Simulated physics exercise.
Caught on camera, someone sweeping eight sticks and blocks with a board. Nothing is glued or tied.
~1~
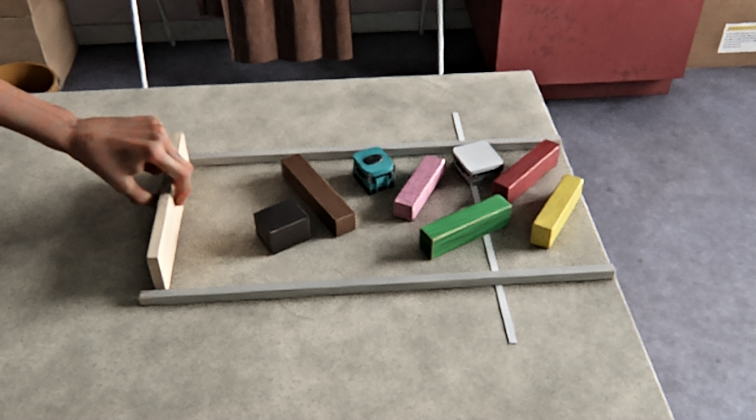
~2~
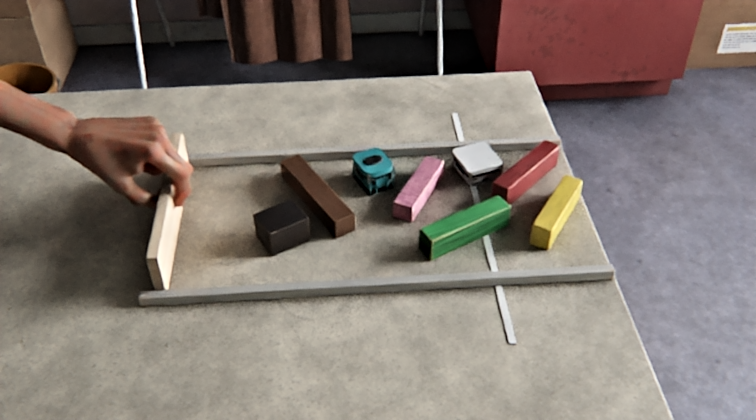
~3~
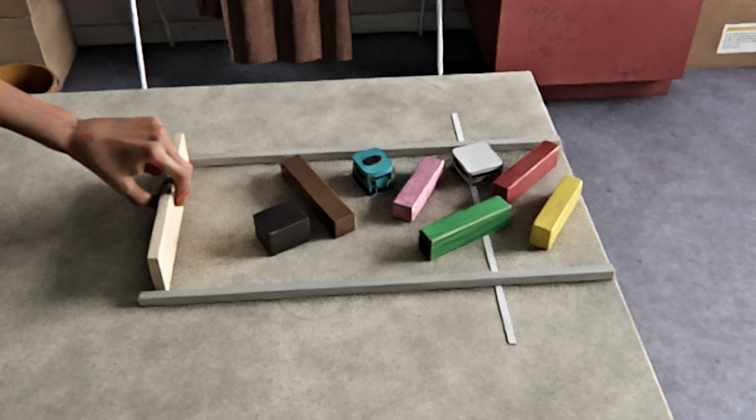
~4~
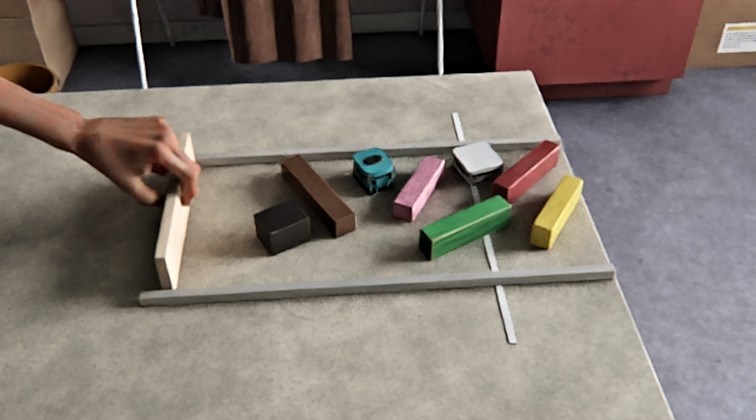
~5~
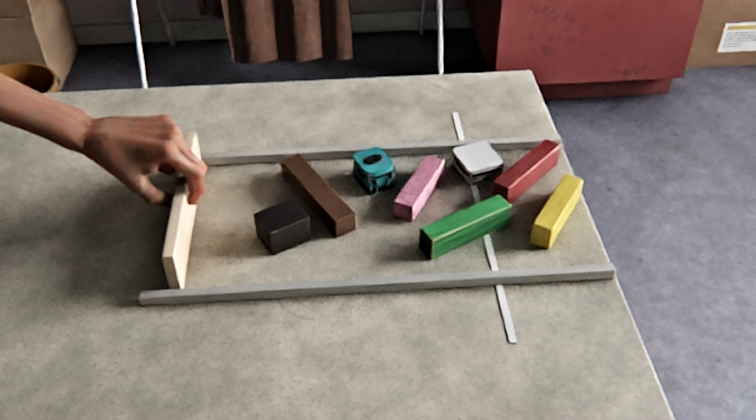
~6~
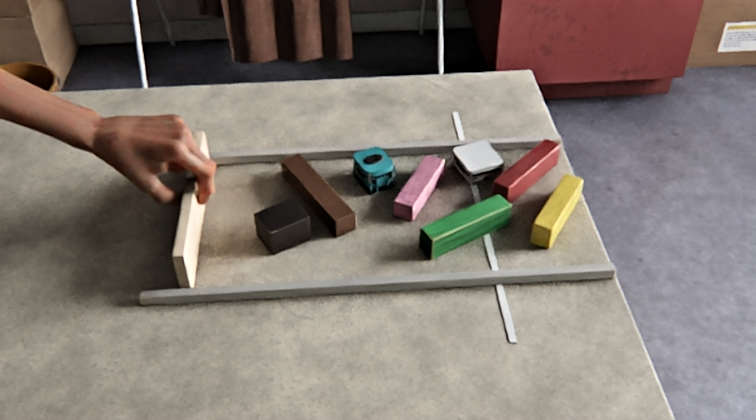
A hand sliding an upright pale board slightly right between two grey rails, with eight scattered coloured blocks and small cases lying still.
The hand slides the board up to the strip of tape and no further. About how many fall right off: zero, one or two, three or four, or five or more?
The number that fall off is one or two.
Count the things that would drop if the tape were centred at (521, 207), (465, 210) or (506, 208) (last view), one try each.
Try by try, 4, 0 and 3.
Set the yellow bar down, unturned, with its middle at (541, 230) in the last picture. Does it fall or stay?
It does not fall.
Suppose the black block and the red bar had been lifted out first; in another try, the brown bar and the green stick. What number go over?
The counts: 0 and 0.
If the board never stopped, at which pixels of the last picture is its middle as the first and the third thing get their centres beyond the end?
About (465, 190), then (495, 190).
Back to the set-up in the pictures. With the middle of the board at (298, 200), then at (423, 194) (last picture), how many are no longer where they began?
The counts are 2 and 7.
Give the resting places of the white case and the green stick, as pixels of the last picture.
The white case at (567, 155), the green stick at (550, 232).
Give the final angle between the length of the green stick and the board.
Some 40 degrees.
Early on, none off yet; yellow bar at rest near (557, 210); red bar at rest near (527, 172); white case at rest near (477, 164).
A while later, none off yet; yellow bar at rest near (557, 210); red bar at rest near (527, 172); white case travelled a little near (490, 163).
Finally, the number that fall off is one or two; lost, red bar.
